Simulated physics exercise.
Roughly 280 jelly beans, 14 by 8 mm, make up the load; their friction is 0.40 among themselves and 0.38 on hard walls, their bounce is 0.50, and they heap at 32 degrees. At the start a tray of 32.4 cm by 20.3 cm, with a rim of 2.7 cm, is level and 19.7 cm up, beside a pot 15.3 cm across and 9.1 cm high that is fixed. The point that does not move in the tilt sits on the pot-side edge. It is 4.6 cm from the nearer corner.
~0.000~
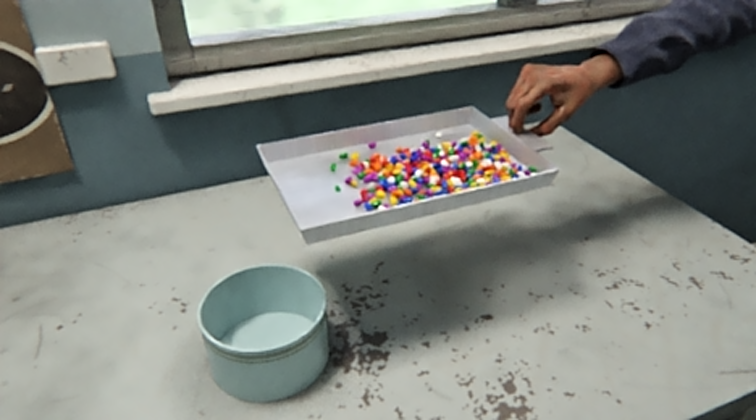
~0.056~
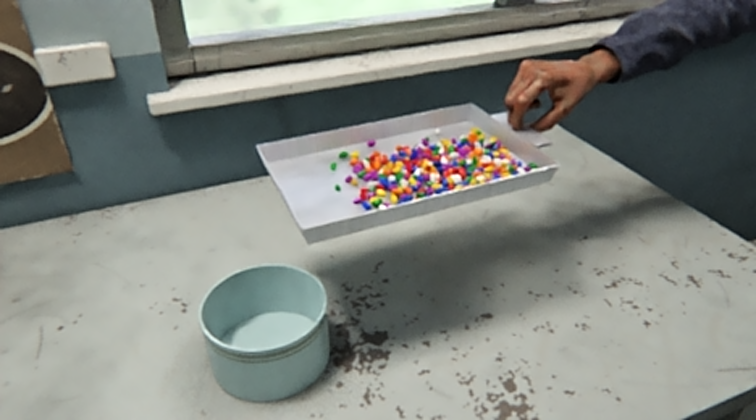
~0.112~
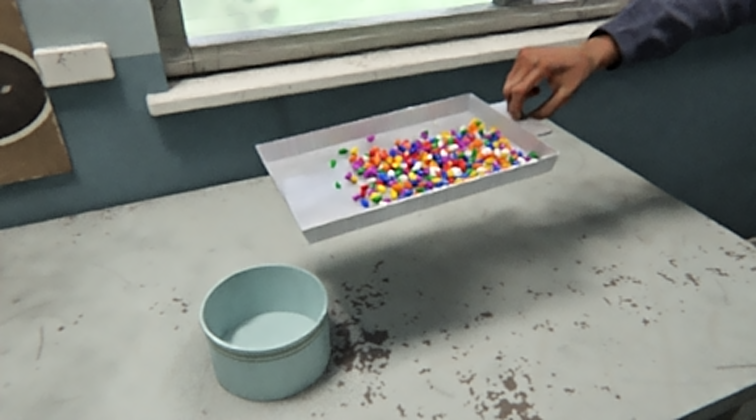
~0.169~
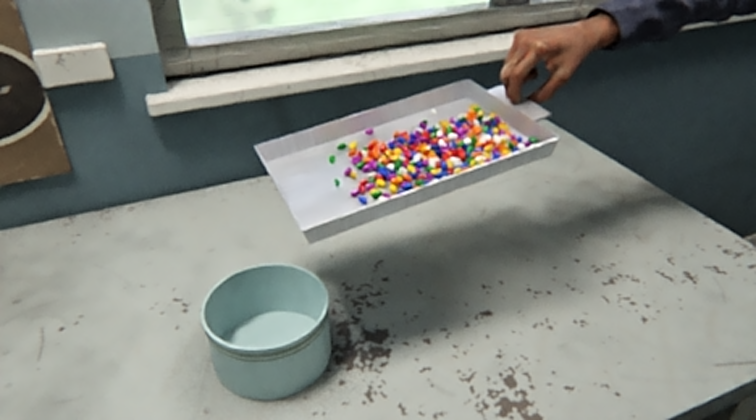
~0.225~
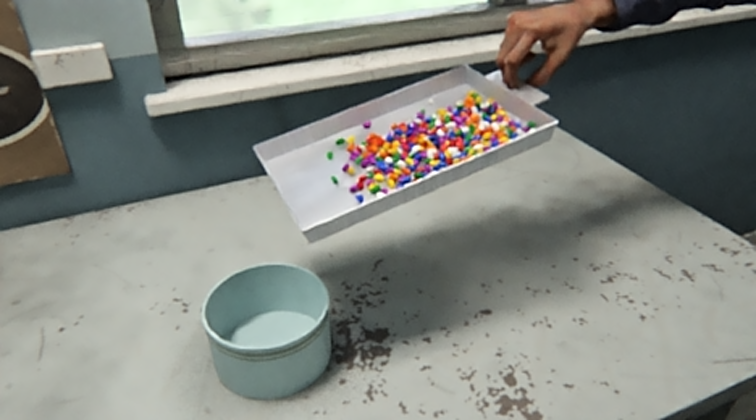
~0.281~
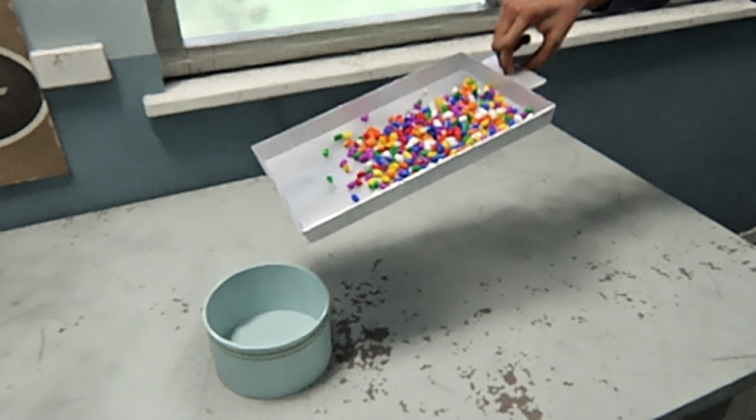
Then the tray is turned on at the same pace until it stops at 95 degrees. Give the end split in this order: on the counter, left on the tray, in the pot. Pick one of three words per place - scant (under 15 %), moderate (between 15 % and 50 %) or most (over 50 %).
My call is counter: Moderate, tray: Scant, pot: Most.
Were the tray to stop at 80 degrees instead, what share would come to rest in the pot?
About 45 in a hundred would end up in the pot.
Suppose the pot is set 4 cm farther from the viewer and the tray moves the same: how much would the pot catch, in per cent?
Close to 75 per cent, then.
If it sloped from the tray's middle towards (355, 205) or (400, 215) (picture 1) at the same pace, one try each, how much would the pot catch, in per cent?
Near 75 and 15 per cent, in that order.
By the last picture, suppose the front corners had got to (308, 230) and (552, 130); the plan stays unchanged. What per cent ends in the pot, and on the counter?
Per cent by place - pot 75, counter 25.
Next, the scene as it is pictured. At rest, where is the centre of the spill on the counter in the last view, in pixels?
Around (200, 315).
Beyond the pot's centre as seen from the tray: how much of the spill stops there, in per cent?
Around 70 in a hundred.
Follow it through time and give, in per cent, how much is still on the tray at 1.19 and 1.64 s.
55 then 15.
After 0.83 s, tilt 53 degrees; the tray holds 100 %, the pot 0 %.
After 1.19 s, tilt 78 degrees; the tray holds 55 %, the pot 30 %.
Then, at 1.64 s, tilt 95 degrees; the tray holds 15 %, the pot 50 %.
By 2.9 s all is still; counter 30 %, tray 0 %, pot 70 %.
